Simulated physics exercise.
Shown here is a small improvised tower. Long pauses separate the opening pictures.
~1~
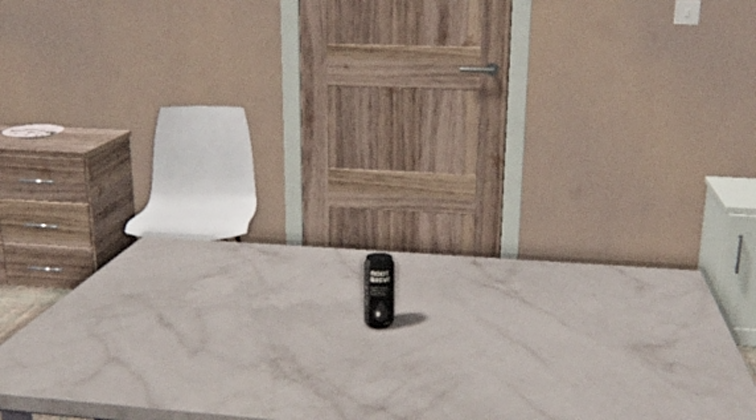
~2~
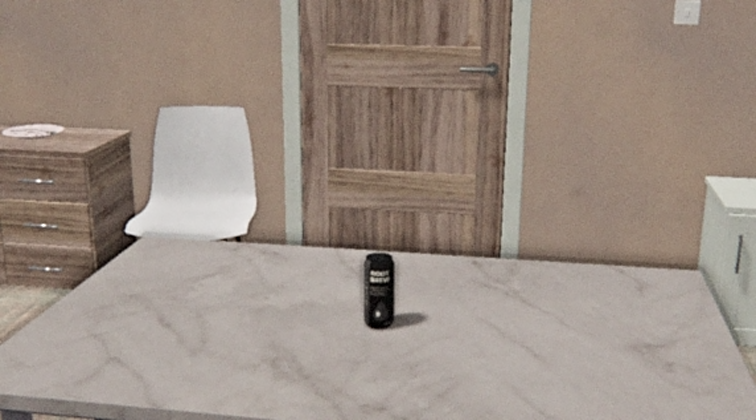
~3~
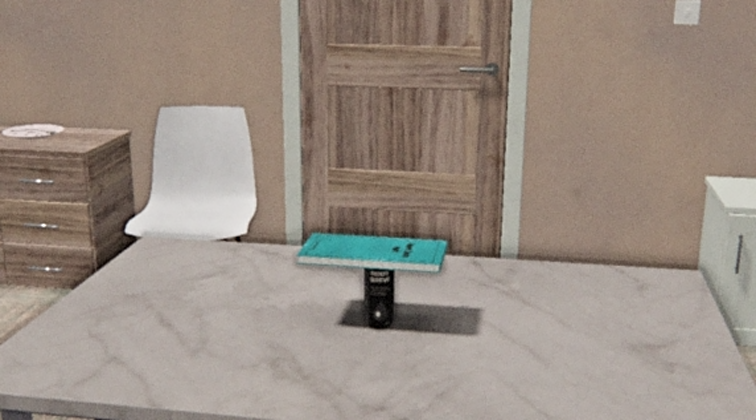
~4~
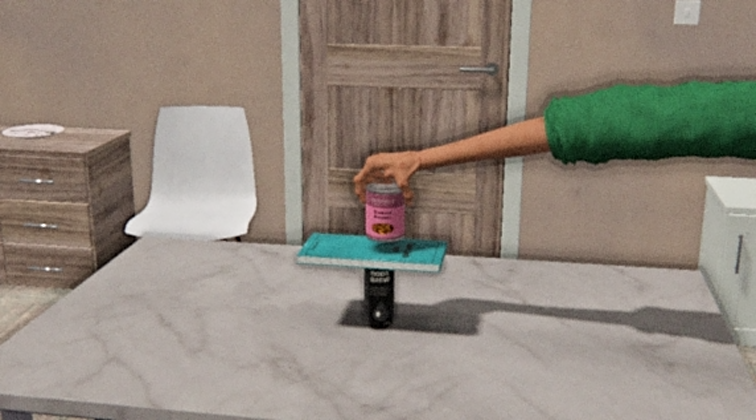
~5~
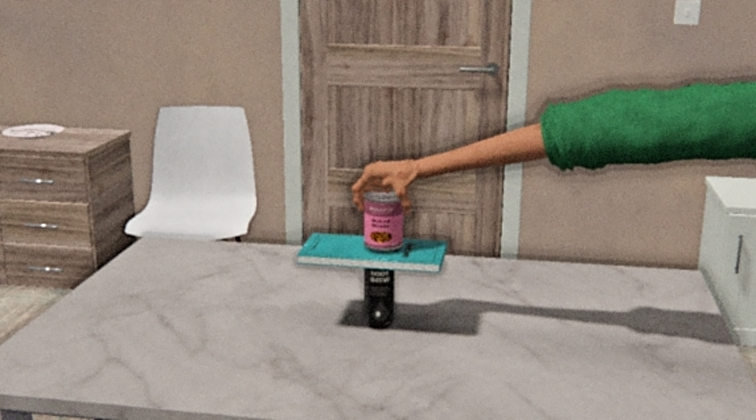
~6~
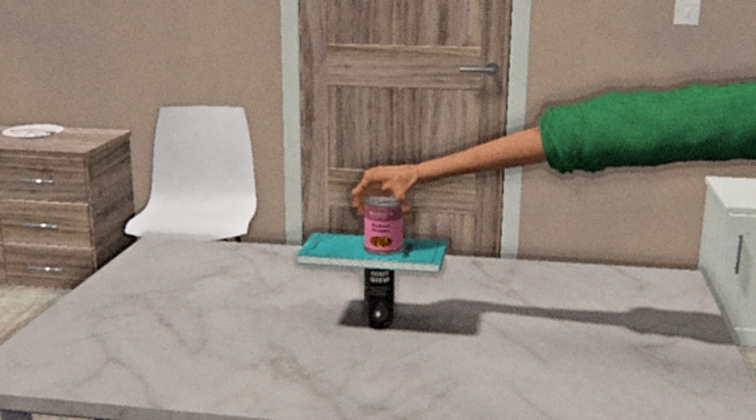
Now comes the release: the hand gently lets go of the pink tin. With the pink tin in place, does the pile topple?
No, watch - it survives it nicely.
Then, 0.80 s later than the last frame, all is still.
Then, 1.70 s later than the last frame, pink tin resting near (384, 225).
When it is over, all 3 as before. End places, in pixels of the last picture, pink tin near (384, 225). The stack holds.
